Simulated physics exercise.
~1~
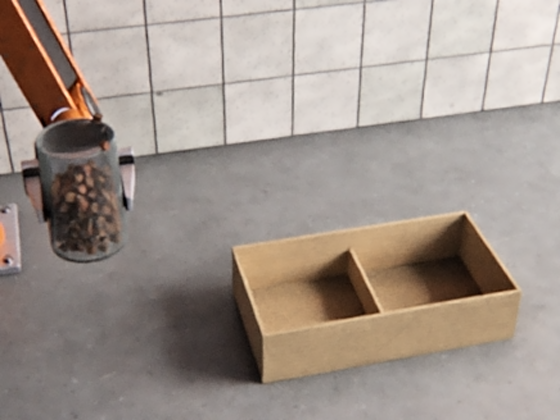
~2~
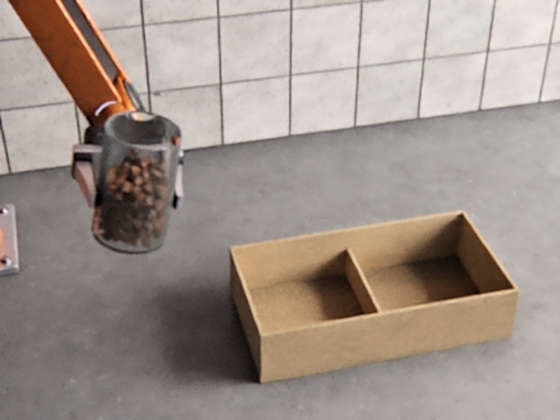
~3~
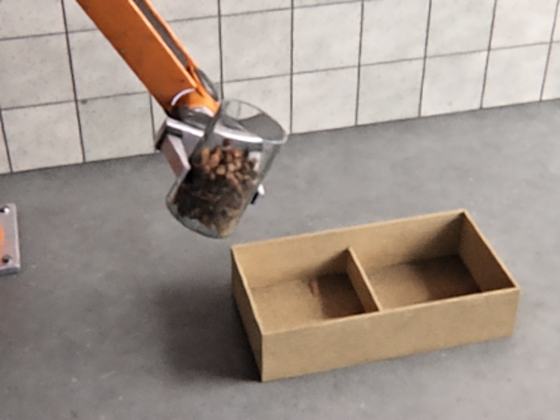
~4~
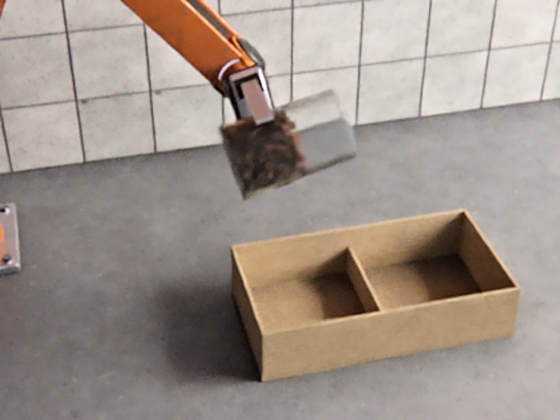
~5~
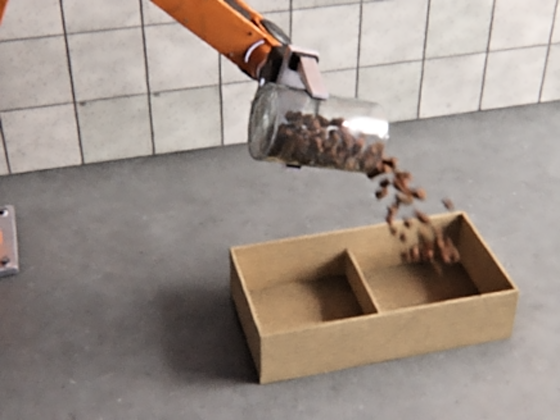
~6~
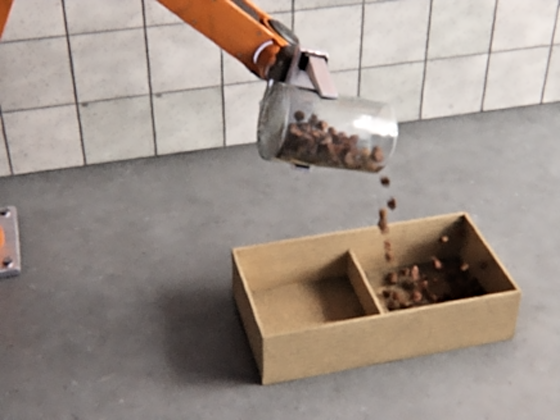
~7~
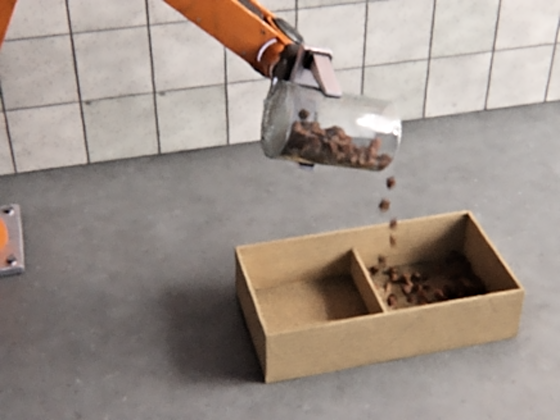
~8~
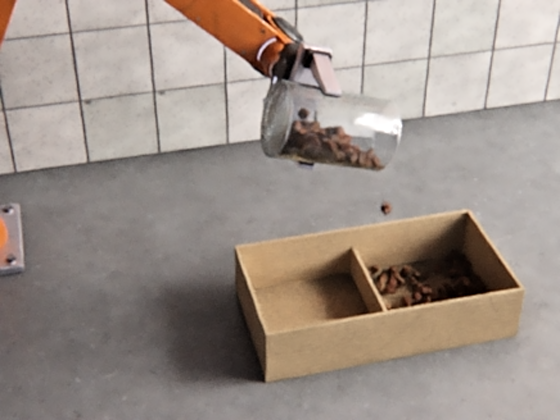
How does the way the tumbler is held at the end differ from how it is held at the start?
At the start the tumbler is held upright, but by the end it is lying on its side in the robot arm's grip, with its mouth pointing to the right.
To begin with, an orange robot arm holds a clear tumbler of brown pellets upright, to the left of an open tan box split into two parts by a cross wall. The arm carries the tumbler to the right, and it starts to lean. It swings over onto its side above the box, its mouth pointing right. Pellets then spill out in a stream and drop into the right-hand part. The stream thins to a few falling pieces, leaving a scattered pile in that part while a good share of the pellets stays inside the tumbler.
